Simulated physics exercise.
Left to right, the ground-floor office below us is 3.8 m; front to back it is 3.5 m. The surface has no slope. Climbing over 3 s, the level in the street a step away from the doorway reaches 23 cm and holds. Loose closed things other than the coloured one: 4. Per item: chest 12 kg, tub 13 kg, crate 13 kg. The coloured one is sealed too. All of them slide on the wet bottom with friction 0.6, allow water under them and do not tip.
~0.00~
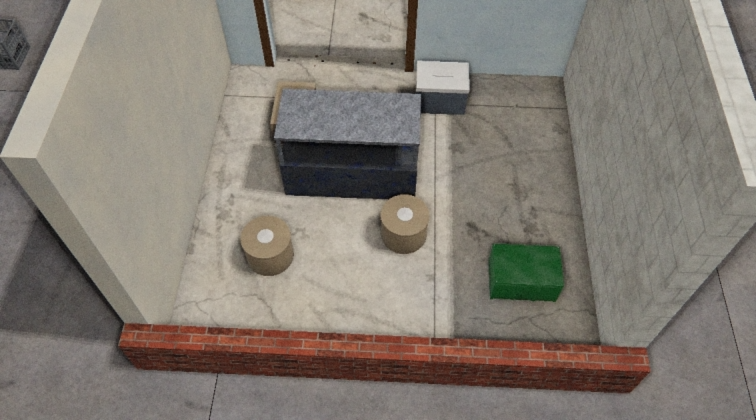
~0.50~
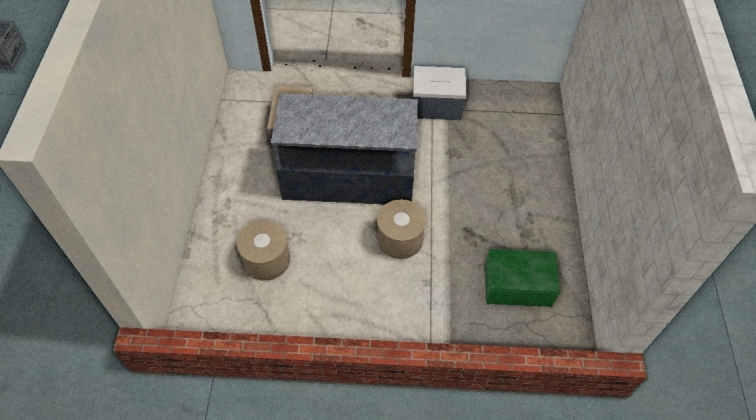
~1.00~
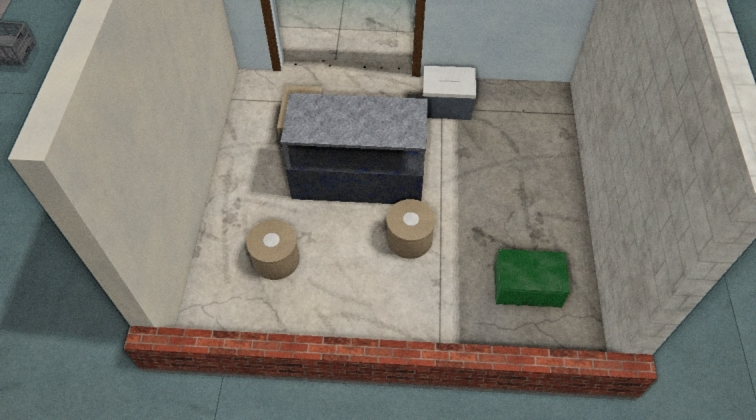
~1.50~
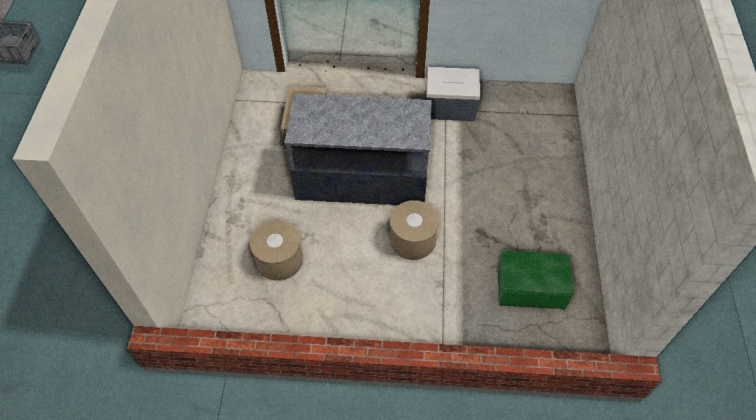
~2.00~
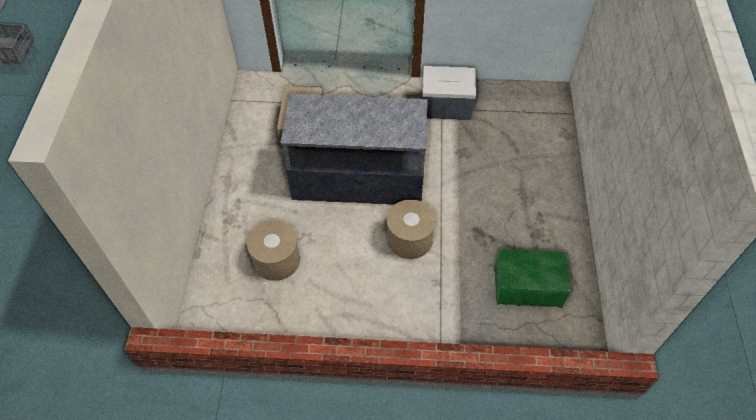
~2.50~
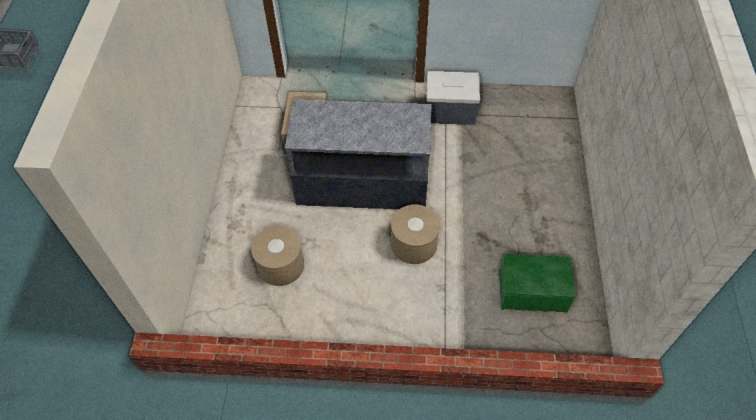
Water covered the ground outside a small open room, then a thin sheet crept in through the back doorway toward the dark counter, while the two round stools and green crate stayed still.
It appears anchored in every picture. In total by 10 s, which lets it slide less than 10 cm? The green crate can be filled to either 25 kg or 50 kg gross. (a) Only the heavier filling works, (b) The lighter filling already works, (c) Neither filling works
The answer is a.
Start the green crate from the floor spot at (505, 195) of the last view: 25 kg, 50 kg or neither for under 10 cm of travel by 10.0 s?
So heavier weight required.
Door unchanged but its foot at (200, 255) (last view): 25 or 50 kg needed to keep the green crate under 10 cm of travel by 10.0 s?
Both masses fail.
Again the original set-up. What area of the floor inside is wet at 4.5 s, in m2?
I'd estimate close to 6.5 m2.
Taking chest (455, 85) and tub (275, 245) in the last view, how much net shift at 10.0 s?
One is off by 80 cm, the other by 50 cm, in the order asked.
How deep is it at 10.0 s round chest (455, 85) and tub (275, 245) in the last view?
Some 13 cm at the first, some 9 cm at the second.
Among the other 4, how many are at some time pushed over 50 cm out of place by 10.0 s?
3.
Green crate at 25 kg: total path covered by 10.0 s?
It would cover some 50 cm all told.
After 3.5 s the green crate would be 0 cm from its start with 25 kg and 0 cm from its start with 50 kg; 0 cm of water round it then.
After 4.5 s the green crate would be 0 cm from its start with 25 kg and 0 cm from its start with 50 kg; 0 cm of water round it then.
After 7.0 s the green crate would be 0 cm from its start with 25 kg and 0 cm from its start with 50 kg; 5 cm of water round it then.
After 10.0 s the green crate would be 34 cm from its start with 25 kg and 1 cm from its start with 50 kg; 16 cm of water round it then.
